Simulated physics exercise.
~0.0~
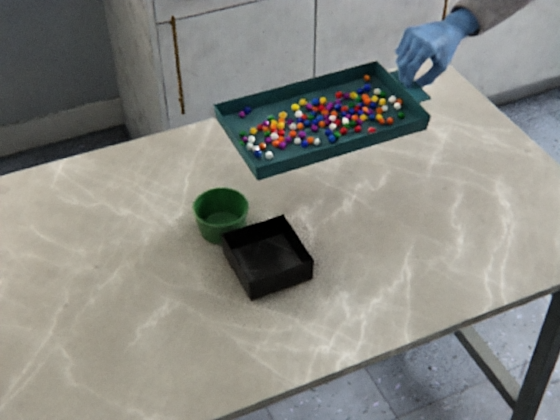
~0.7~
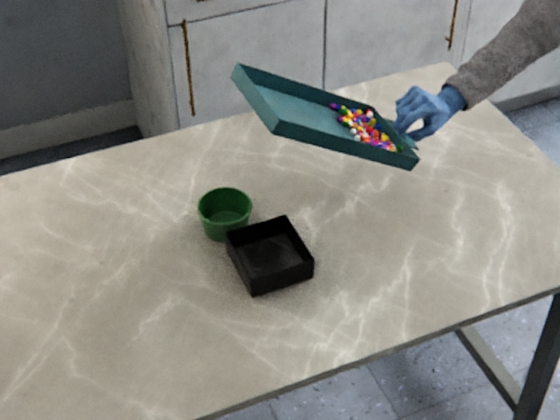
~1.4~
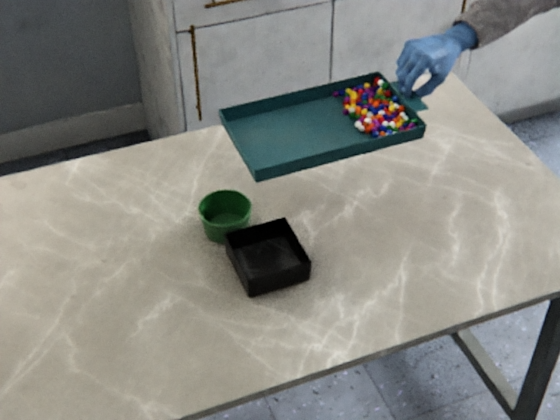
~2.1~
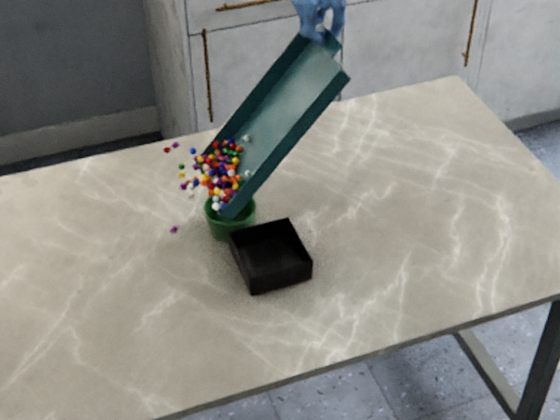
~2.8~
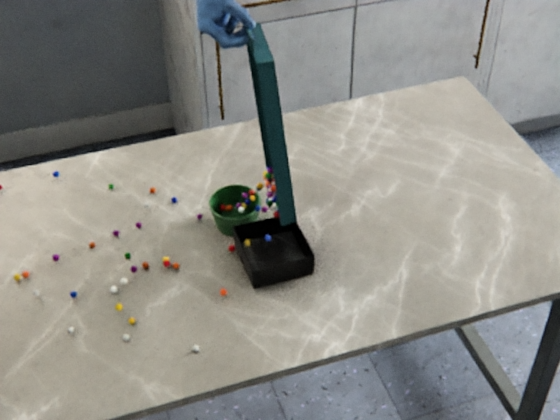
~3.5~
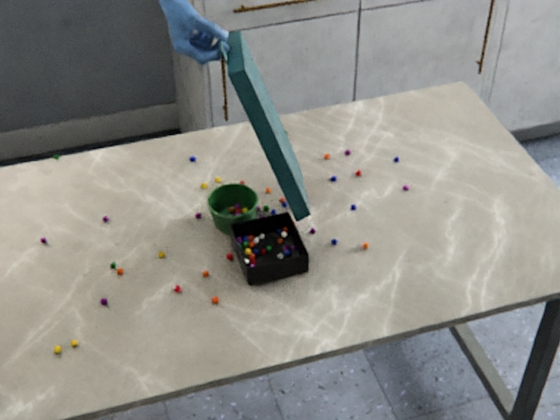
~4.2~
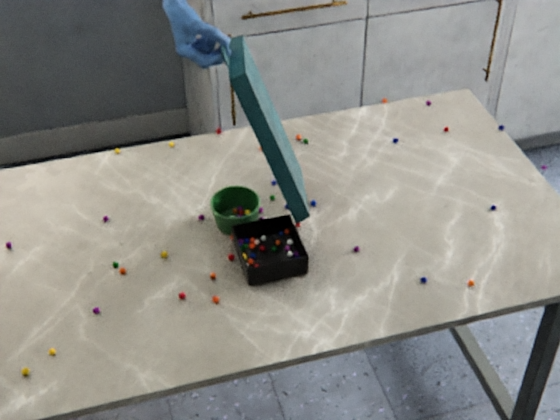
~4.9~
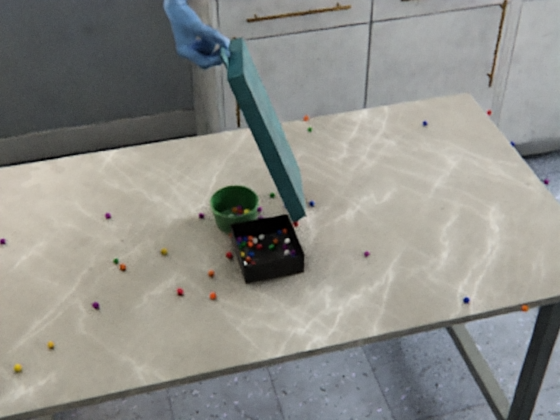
Colourful beads spill from a hand-tilted teal tray, some filling containers but most scattering outside.
